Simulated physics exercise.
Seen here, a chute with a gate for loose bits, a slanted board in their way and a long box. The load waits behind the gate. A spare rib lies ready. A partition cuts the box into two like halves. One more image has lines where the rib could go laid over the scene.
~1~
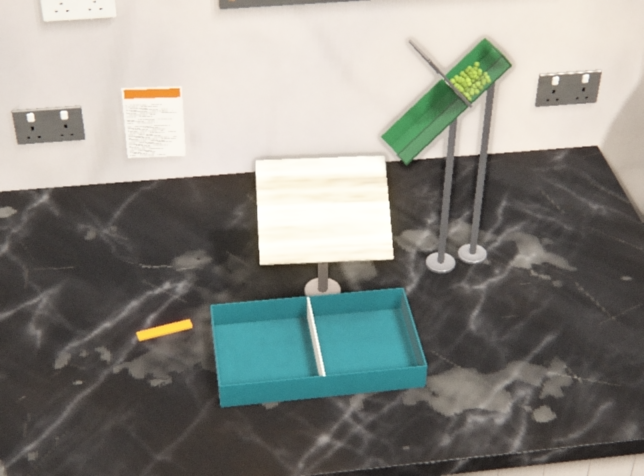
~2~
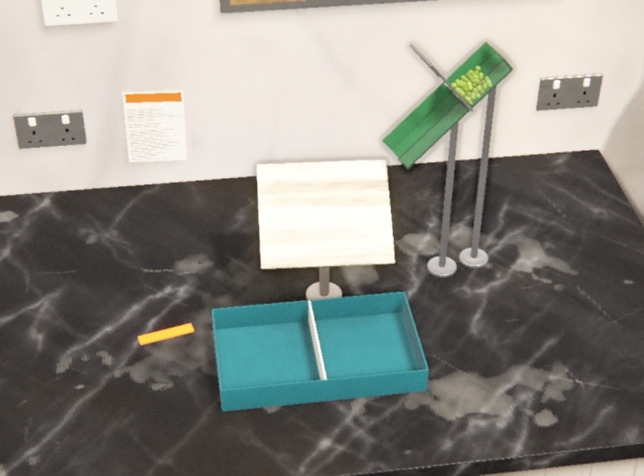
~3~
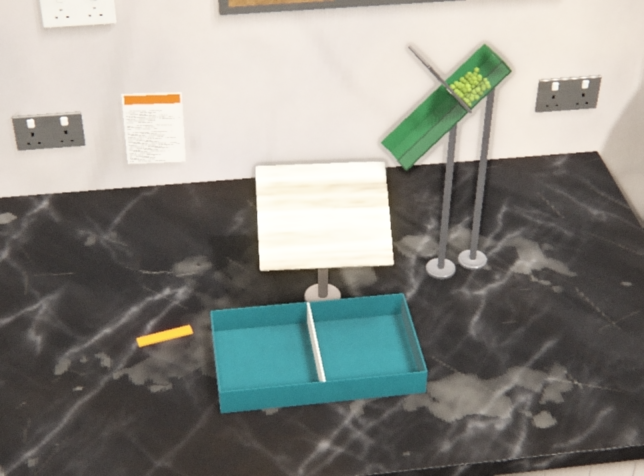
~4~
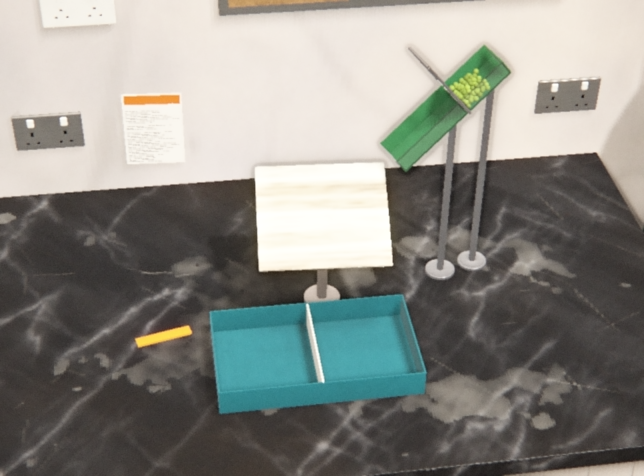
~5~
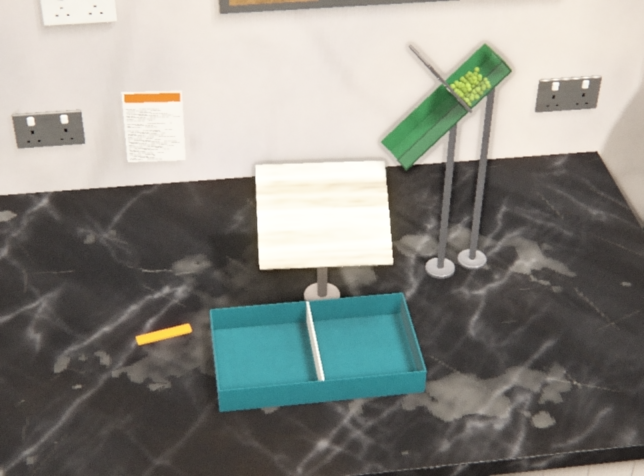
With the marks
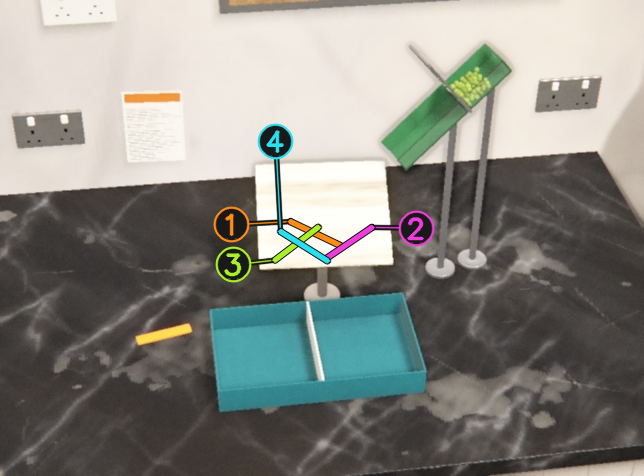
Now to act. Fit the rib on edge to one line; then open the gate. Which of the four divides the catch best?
3 is best.
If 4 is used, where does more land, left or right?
Right.
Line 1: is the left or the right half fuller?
Right.
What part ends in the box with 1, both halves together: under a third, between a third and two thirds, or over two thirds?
Over two thirds.
On the marked copy, line 1 from (290, 221) to (340, 245); line 2 from (371, 227) to (327, 257); line 3 from (318, 227) to (274, 260); line 4 from (280, 231) to (327, 260).
For line 1, of what is caught, a stray few in the left half, nearly all in the right.
For line 2, of what is caught, nearly all in the left half, a stray few in the right.
For line 3, of what is caught, about half in the left half, about half in the right.
For line 4, of what is caught, a small part in the left half, nearly all in the right.
